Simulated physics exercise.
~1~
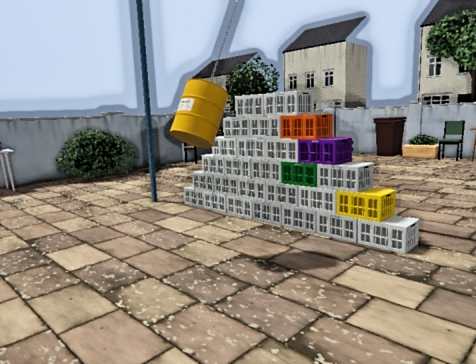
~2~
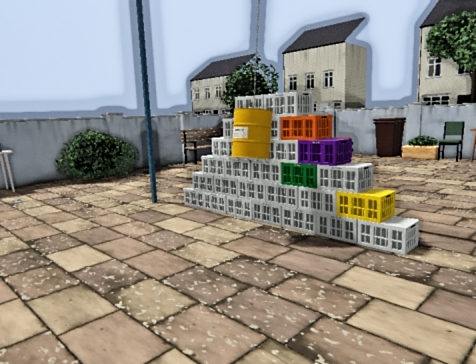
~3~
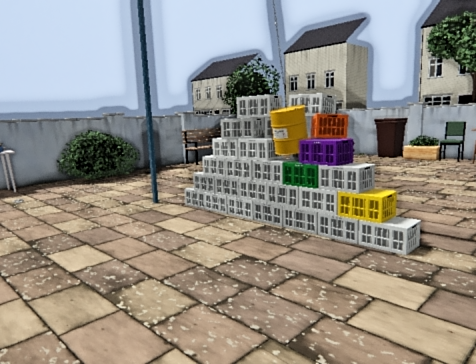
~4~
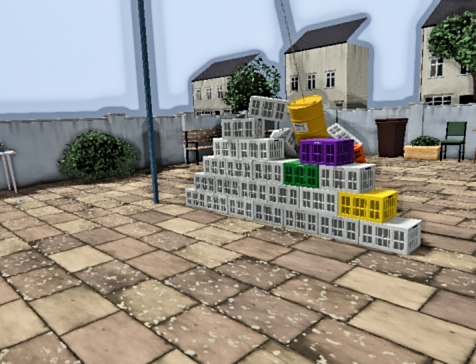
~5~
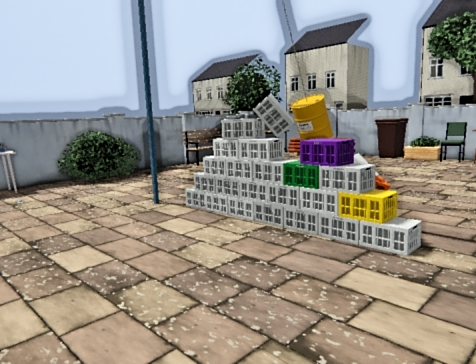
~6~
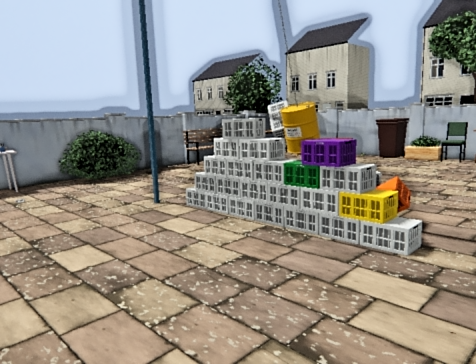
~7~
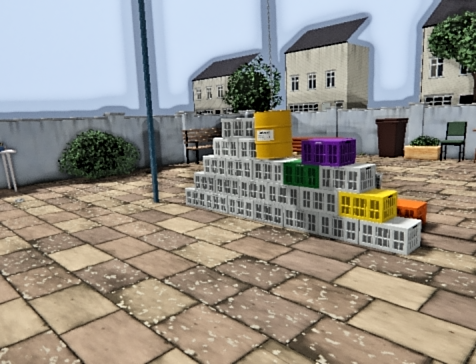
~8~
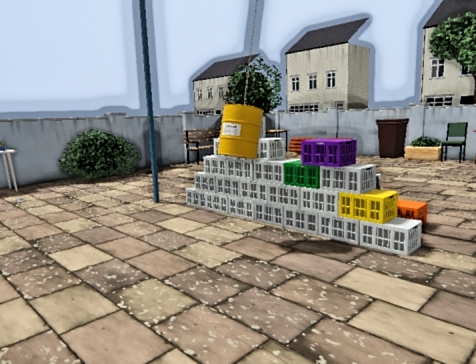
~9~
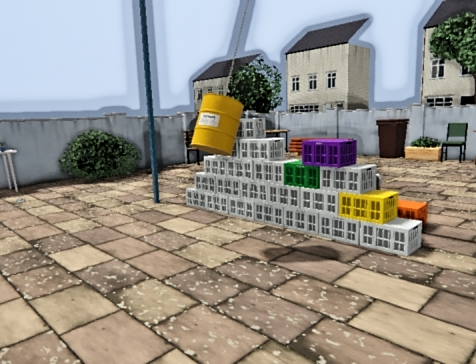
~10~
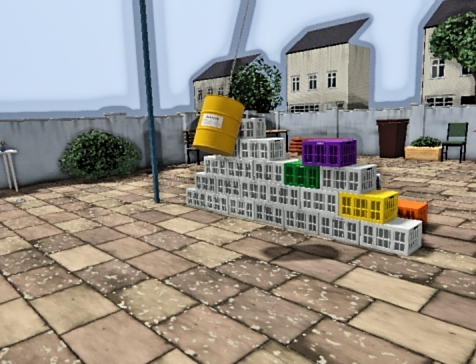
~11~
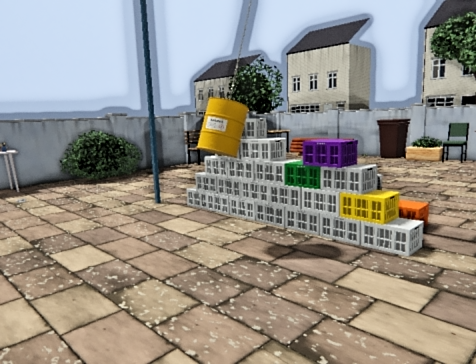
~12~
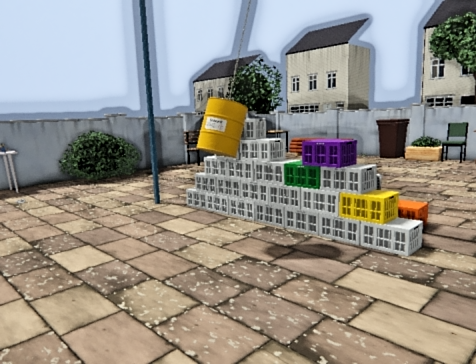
Yellow drum on a line swinging right into a stepped crate wall, toppling the orange crate and others, then swinging back left.
